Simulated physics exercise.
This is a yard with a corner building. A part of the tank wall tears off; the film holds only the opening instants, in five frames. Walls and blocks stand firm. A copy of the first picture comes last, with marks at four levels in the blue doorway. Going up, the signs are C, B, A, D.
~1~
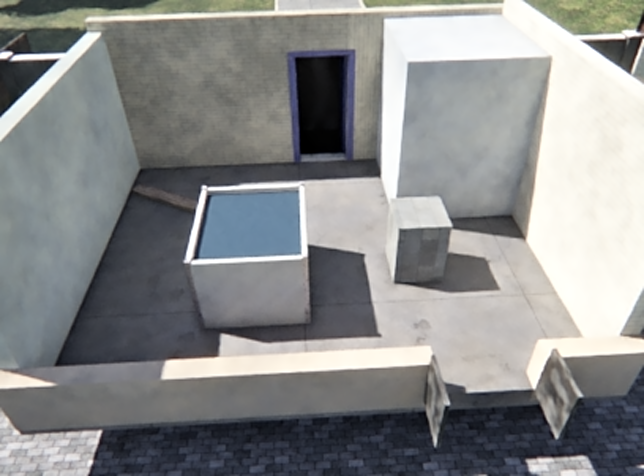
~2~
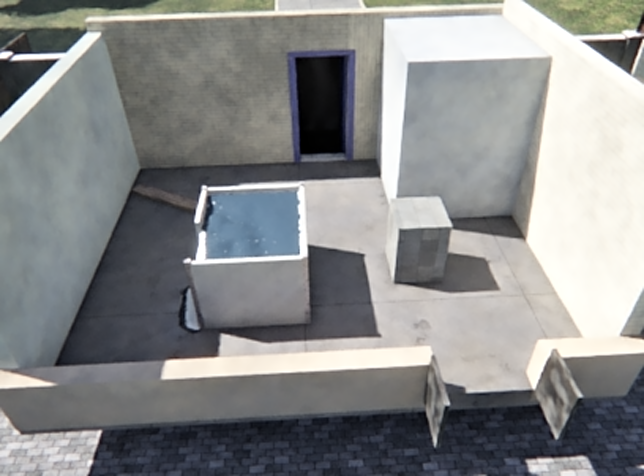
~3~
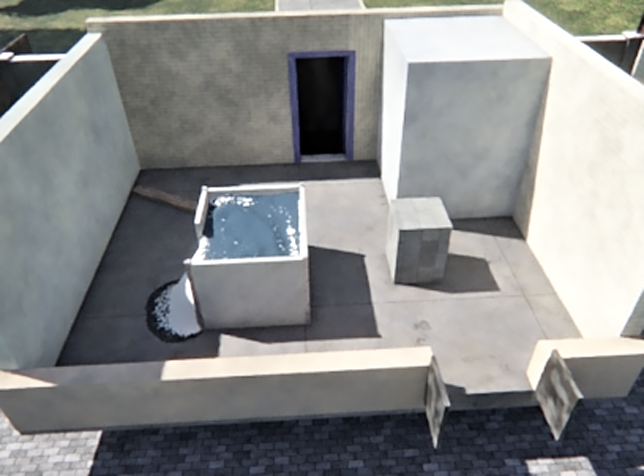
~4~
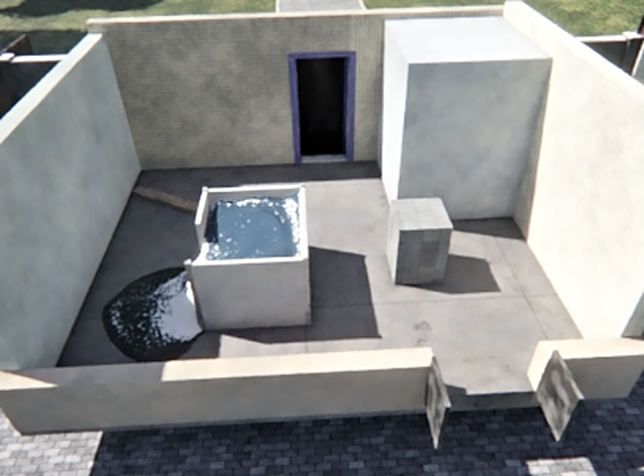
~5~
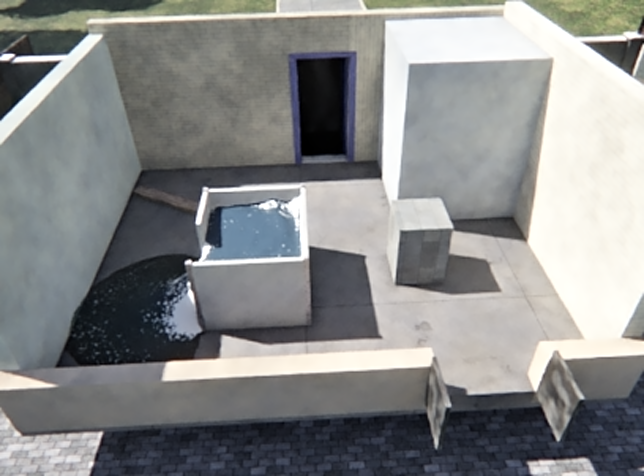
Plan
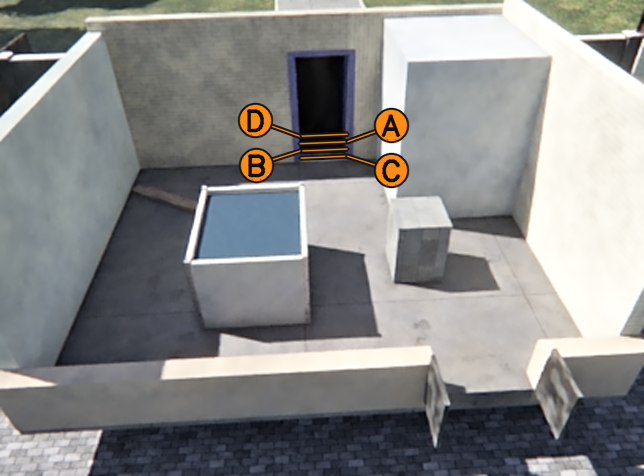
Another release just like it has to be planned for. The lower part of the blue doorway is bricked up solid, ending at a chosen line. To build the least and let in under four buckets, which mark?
Line C just does it.
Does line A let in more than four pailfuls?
No.
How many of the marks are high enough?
All four.
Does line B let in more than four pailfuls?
No, that is safe.
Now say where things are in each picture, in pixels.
Water in the tank at rest, its middle at (251, 225); foot of the blue doorway at (324, 161); open gate at (485, 340), in the first picture.
Front seen at (189, 293), 1 % of the ground wet, in the second picture.
Front seen at (152, 303), 3 % of the ground wet, in the third picture.
Front seen at (109, 315), 6 % of the ground wet, in the fourth picture.
Front seen at (68, 338), 12 % of the ground wet, in the fifth picture.
On the marked copy, A at (323, 142); B at (323, 150); C at (324, 157); D at (323, 135); from the bottom up C, B, A, D.
With A, nothing gets over.
With B, nothing gets over.
With C, a splash gets over, under a bucket.
With D, nothing gets over.
